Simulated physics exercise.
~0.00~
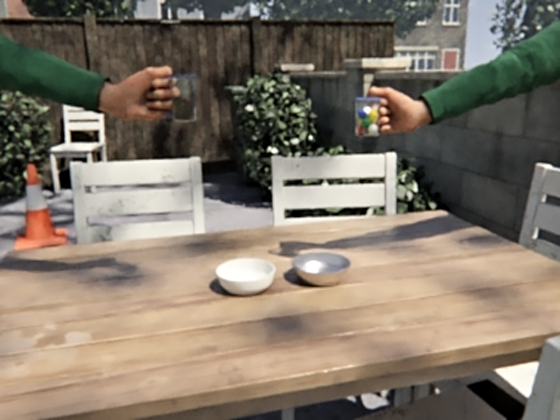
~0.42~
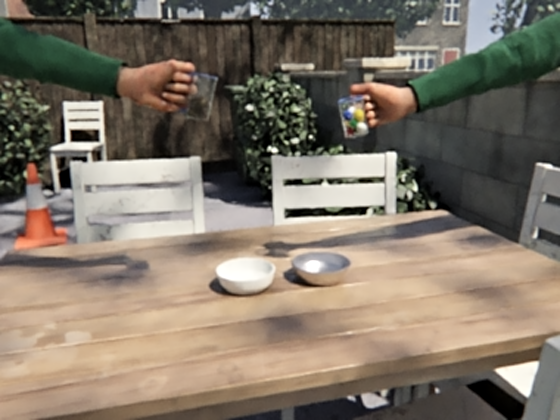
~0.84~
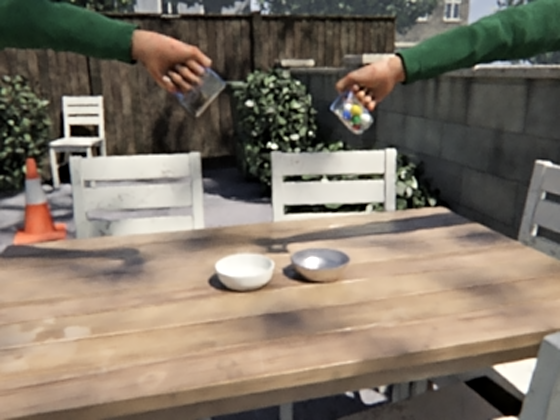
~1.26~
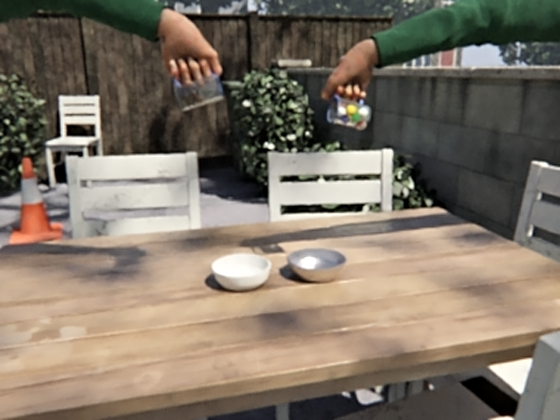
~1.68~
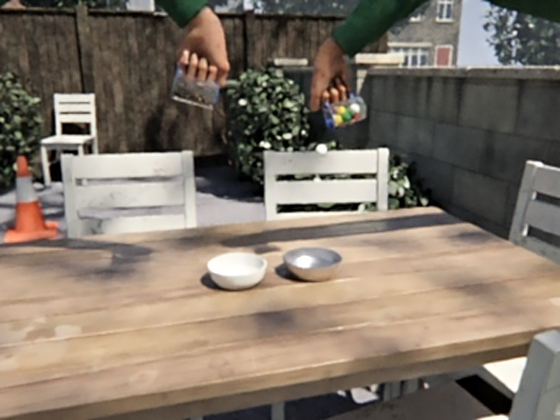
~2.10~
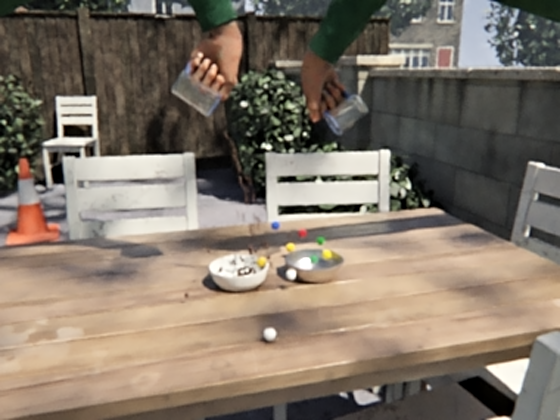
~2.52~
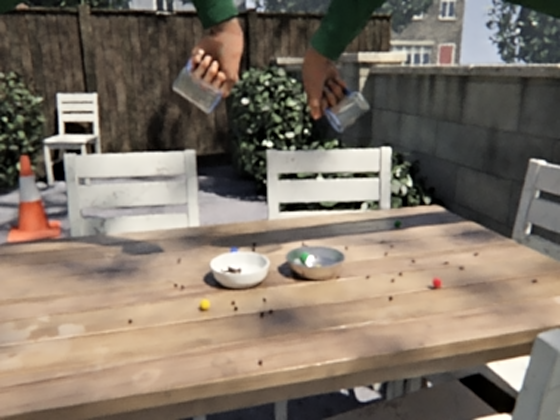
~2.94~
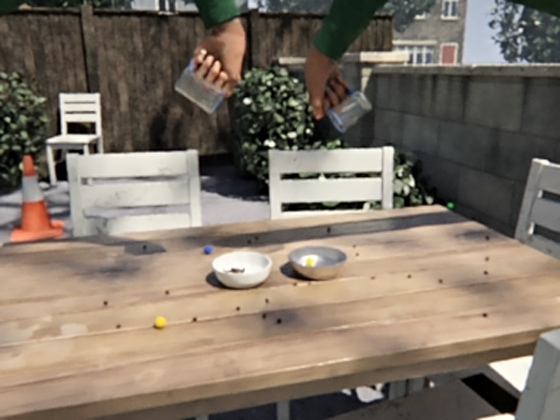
The video shows two green-sleeved arms tipping clear cups over two bowls on an outdoor wooden table, the left releasing small dark pieces and the right colourful balls. Some land in the bowls, while many dark bits and a few balls scatter across the table, one yellow ball remaining near the front.
